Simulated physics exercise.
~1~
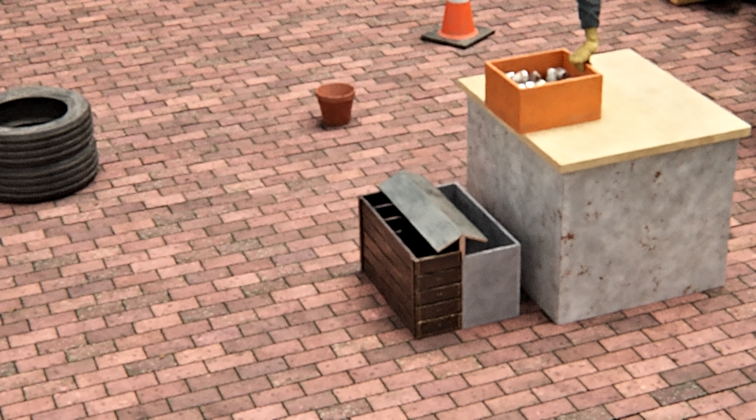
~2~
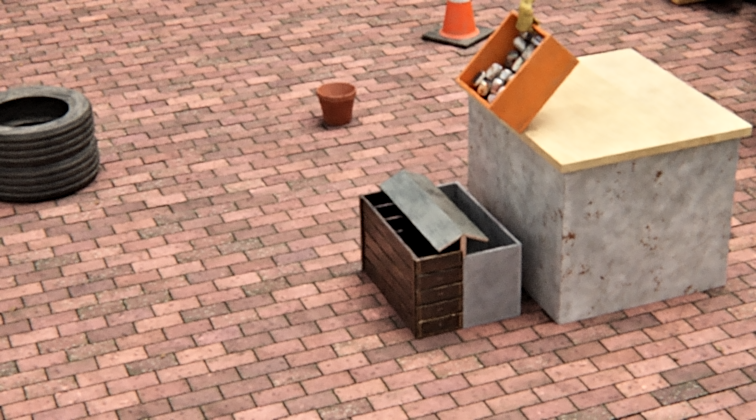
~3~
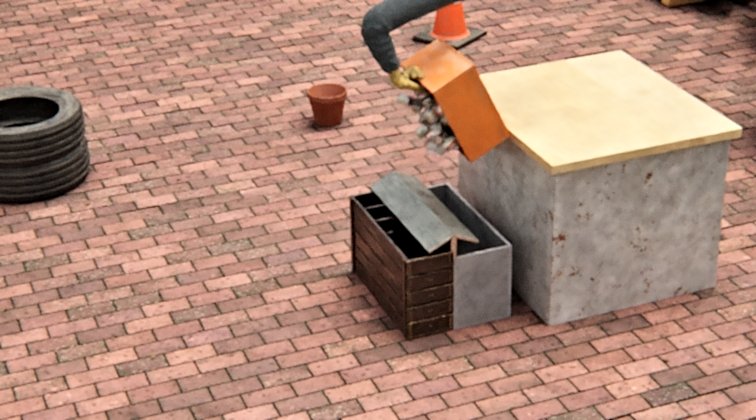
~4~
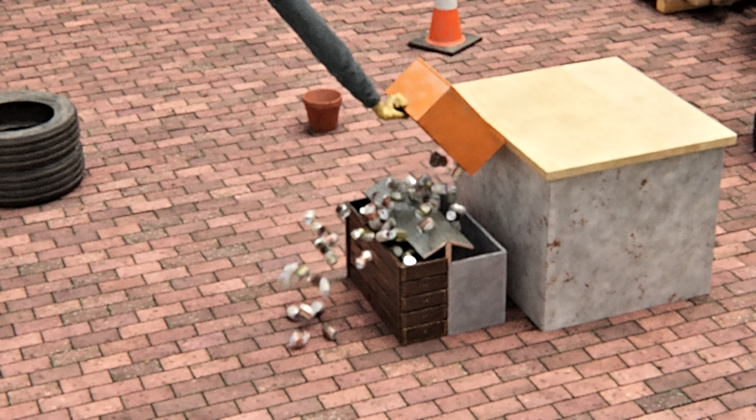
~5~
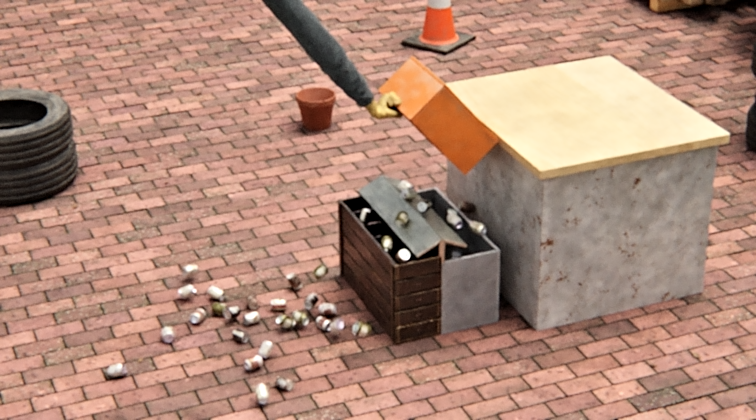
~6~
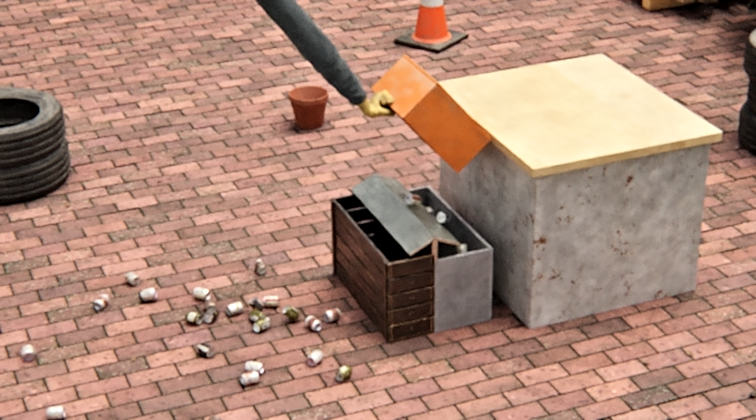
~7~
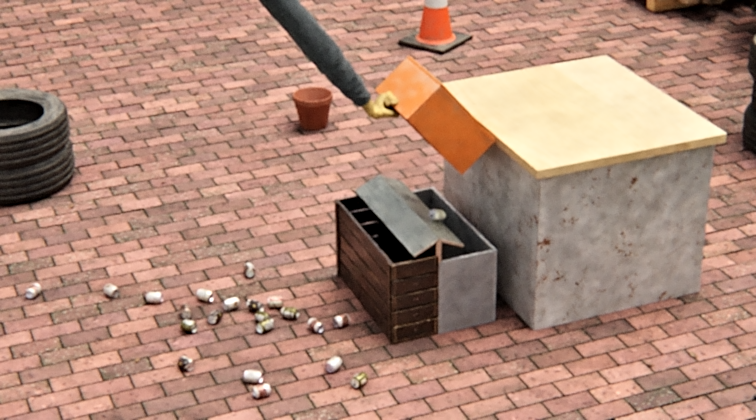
The clip opens on a brick-paved yard, where a gloved hand grips an orange crate of mini cans on a pale-topped bench. The arm tips the crate leftward over the bench edge, above a grey tub and a dark wooden tote divided by a sloping ridge. As the crate turns steeply downward, the cans tumble out in a loose cluster, striking the ridge and the containers. Some drop inside, while many spill past the tote and roll left across the bricks. The arm holds the crate tilted as the scattered cans settle, leaving a broad spread beyond the tote.
